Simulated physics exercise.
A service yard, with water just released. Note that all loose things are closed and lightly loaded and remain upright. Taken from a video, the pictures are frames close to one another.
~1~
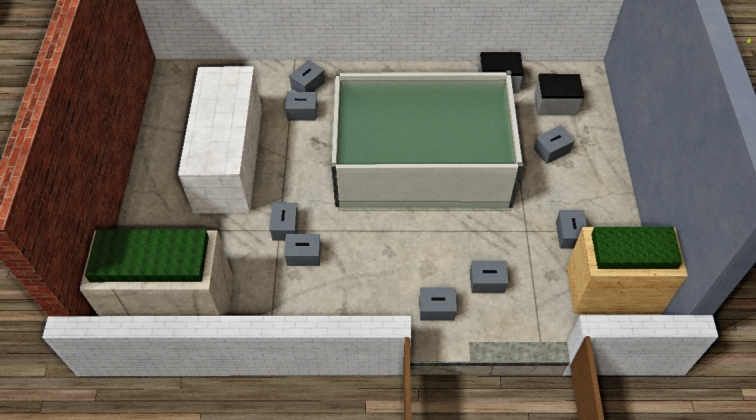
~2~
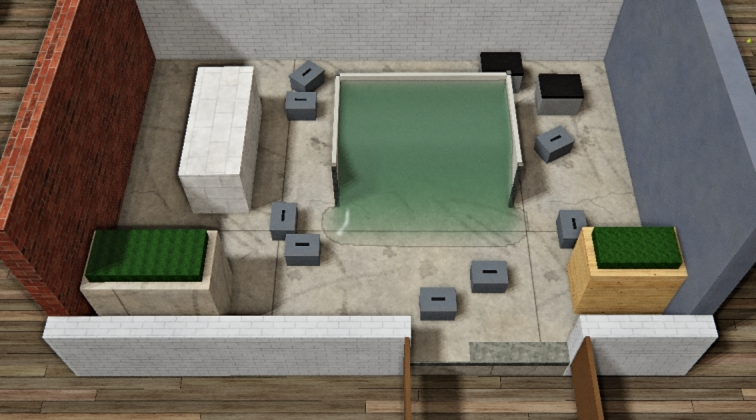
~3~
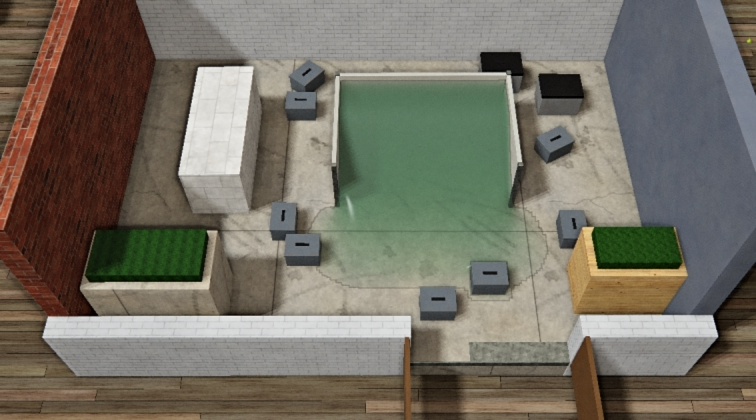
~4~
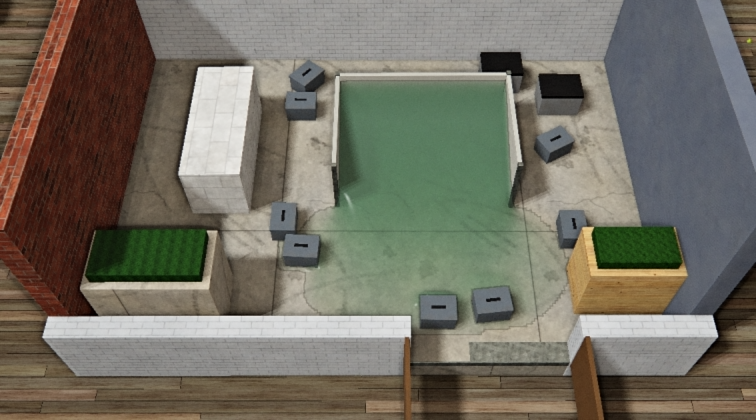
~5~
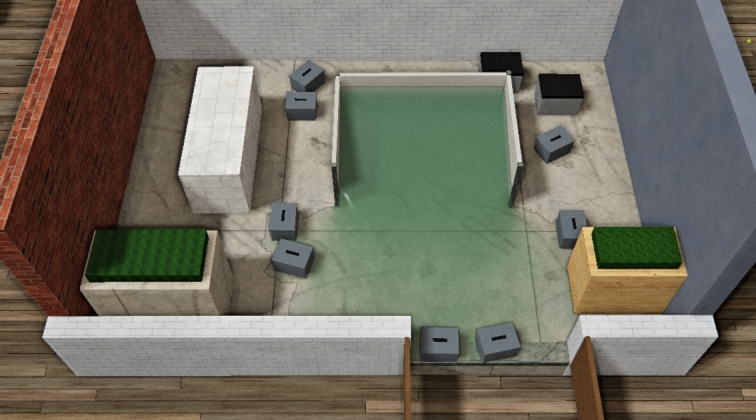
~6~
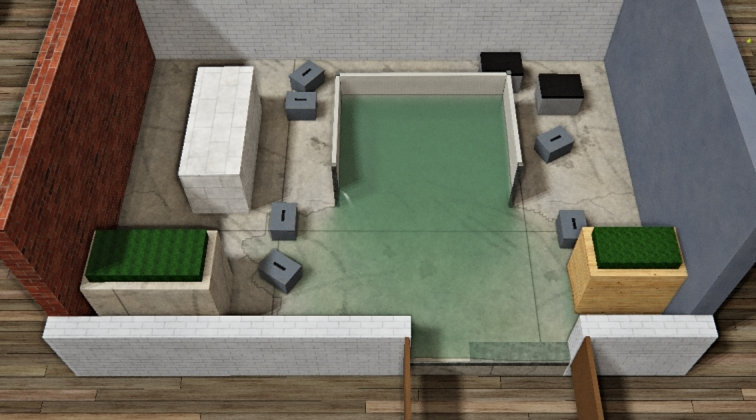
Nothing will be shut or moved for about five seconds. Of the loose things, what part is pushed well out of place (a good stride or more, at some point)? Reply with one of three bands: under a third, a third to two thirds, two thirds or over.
A third to two thirds.
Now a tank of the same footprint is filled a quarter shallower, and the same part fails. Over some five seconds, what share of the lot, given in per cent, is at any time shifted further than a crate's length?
Share: Close to 40 %.
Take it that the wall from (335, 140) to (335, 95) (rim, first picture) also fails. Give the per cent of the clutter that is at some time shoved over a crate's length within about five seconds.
Near 80 in a hundred.
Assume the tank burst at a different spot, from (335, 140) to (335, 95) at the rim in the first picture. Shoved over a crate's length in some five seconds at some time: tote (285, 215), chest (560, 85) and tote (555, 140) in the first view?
Each in turn, ends up that far off, never travels that far, never travels that far.
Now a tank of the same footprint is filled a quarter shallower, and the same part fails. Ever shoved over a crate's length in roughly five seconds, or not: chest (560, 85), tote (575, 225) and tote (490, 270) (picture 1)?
Order as given: Not past it; not past it; displaced that much.
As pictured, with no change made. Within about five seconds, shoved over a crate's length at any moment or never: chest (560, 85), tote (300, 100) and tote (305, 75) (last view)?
In sequence: Fell short, covered the distance, fell short.
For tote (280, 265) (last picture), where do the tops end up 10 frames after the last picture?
That would put it around (252, 213).
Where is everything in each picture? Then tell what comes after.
In the first frame, a tote at (302, 245), on the bottom; a tote at (490, 272) rests on the ground; 0 of 10 have shifted.
In the second frame, a tote at (302, 245) rests on the ground; a tote at (490, 272) rests on the ground; 0 of 10 have shifted.
In the third frame, a tote at (302, 245) rests on the ground; a tote at (490, 273) rests on the ground; 0 of 10 have shifted.
In the fourth frame, a tote at (301, 246), on the bottom; a tote at (493, 300), on the bottom, a stride from its start; 2 of 10 have shifted.
In the fifth frame, a tote at (292, 253), on the bottom, close to its start; a tote at (499, 338), on the bottom, a stride from its start; 3 of 10 have shifted.
In the sixth frame, a tote at (279, 267), on the bottom, a stride from its start; a tote is out of sight; 3 of 10 have shifted.
A moment on, 3 of 10 are well off their spots; 0 afloat.
Next, 3 of 10 are well off their spots; 1 afloat.
Later, 4 of 10 are well off their spots; 3 afloat.
In the end, 6 of 10 are well off their spots, and 6 have been at some point; 3 afloat.
